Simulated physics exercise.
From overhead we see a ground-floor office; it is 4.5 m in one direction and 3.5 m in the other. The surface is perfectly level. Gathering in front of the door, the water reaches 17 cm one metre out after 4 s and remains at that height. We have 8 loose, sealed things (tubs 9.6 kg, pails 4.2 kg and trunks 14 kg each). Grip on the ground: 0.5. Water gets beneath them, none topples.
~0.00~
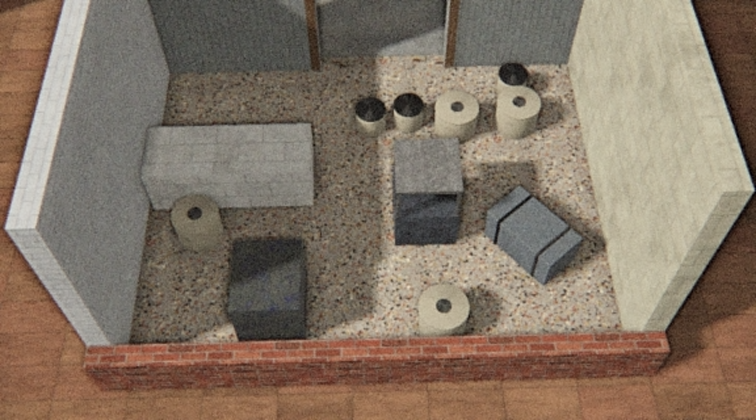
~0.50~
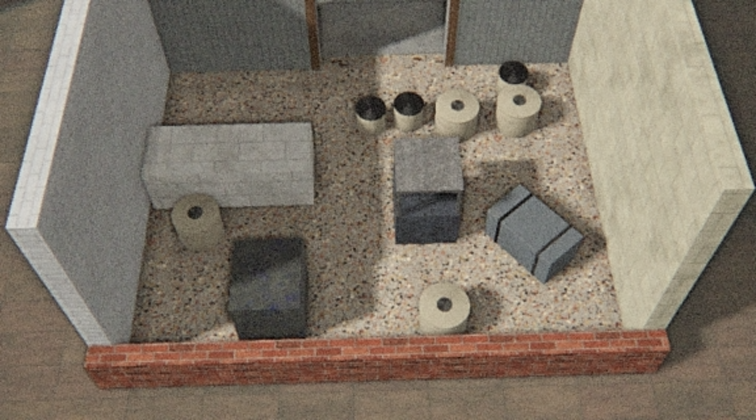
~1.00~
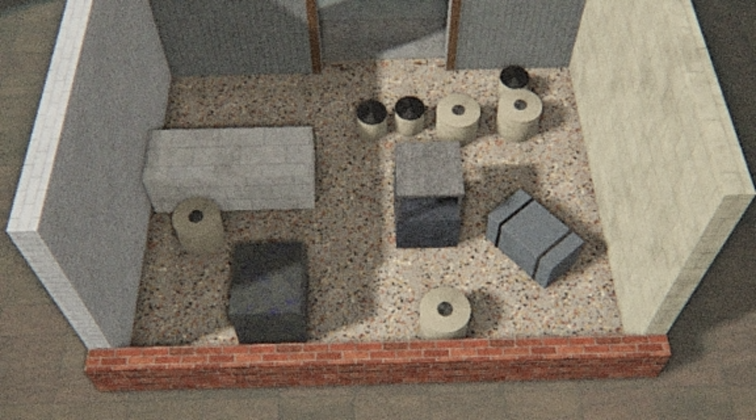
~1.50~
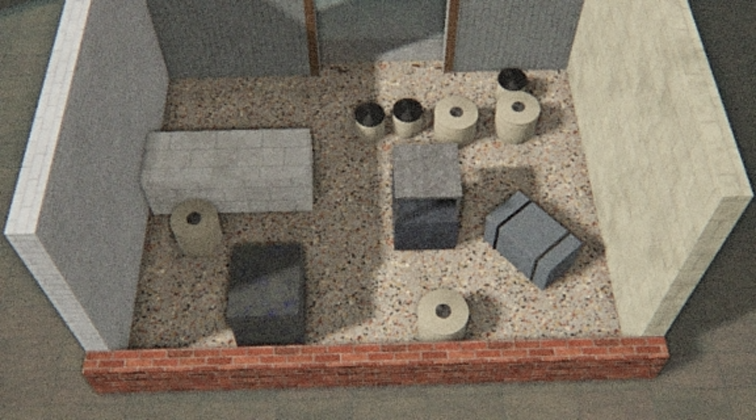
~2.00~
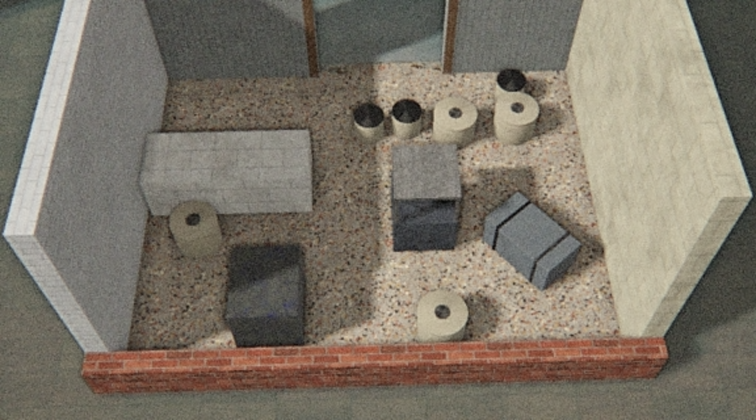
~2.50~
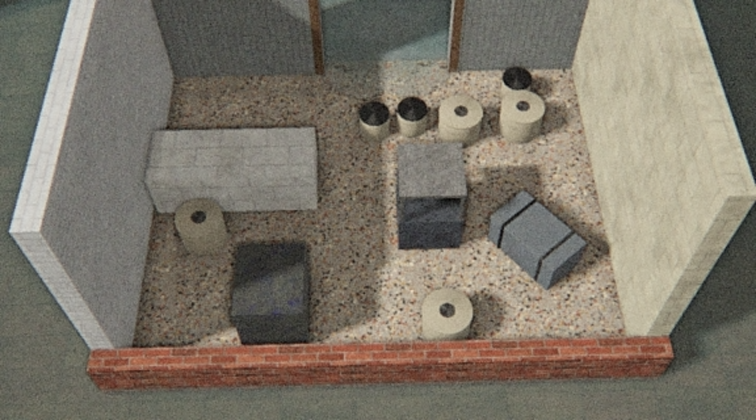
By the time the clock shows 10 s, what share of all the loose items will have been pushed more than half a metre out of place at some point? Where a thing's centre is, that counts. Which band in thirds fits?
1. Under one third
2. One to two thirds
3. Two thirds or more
One to two thirds.
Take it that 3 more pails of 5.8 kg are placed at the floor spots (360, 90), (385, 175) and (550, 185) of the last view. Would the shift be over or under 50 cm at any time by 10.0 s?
Sequence: Above the line / above the line / below the line.
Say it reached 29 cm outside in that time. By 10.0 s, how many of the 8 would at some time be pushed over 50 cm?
Count under that change: 8.
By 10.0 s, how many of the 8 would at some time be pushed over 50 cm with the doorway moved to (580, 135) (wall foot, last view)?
Then it comes to 5.
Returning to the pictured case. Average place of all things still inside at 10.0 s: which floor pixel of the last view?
Around (476, 218).
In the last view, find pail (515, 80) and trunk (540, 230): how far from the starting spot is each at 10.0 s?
The first is 0 cm from its start, the second 40 cm.
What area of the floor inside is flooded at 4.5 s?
Wet: Near 4.0 m2.
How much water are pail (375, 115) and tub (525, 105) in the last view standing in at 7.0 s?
About 9 and 3 cm.
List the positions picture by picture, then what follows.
The first frame shows a tub at (519, 102) rests on the ground; a pail at (514, 73) rests on the ground; water covers 0.0 m2; 0 of 8 have shifted.
The second frame shows a tub at (519, 101), on the bottom; a pail at (514, 72) rests on the ground; water covers 0.0 m2; 0 of 8 have shifted.
The third frame shows a tub at (520, 105), on the bottom; a pail at (515, 77) rests on the ground; 0.0 m2 under water; 0 of 8 have shifted.
The fourth frame shows a tub at (518, 107) rests on the ground; a pail at (513, 79), on the bottom; 0.0 m2 under water; 0 of 8 have shifted.
The fifth frame shows a tub at (517, 108) rests on the ground; a pail at (512, 80) rests on the ground; water covers 0.0 m2; 0 of 8 have shifted.
The sixth frame shows a tub at (523, 106), on the bottom; a pail at (517, 78) rests on the ground; water covers 0.4 m2; 0 of 8 have shifted.
After 3.5 s 0 of 8 are over 50 cm from their spots; 0 afloat.
After 4.5 s 2 of 8 are over 50 cm from their spots; 0 afloat.
After 7.0 s 3 of 8 are over 50 cm from their spots; 2 afloat.
After 10.0 s 4 of 8 are over 50 cm from their spots, and 4 have been at some point; 5 afloat.
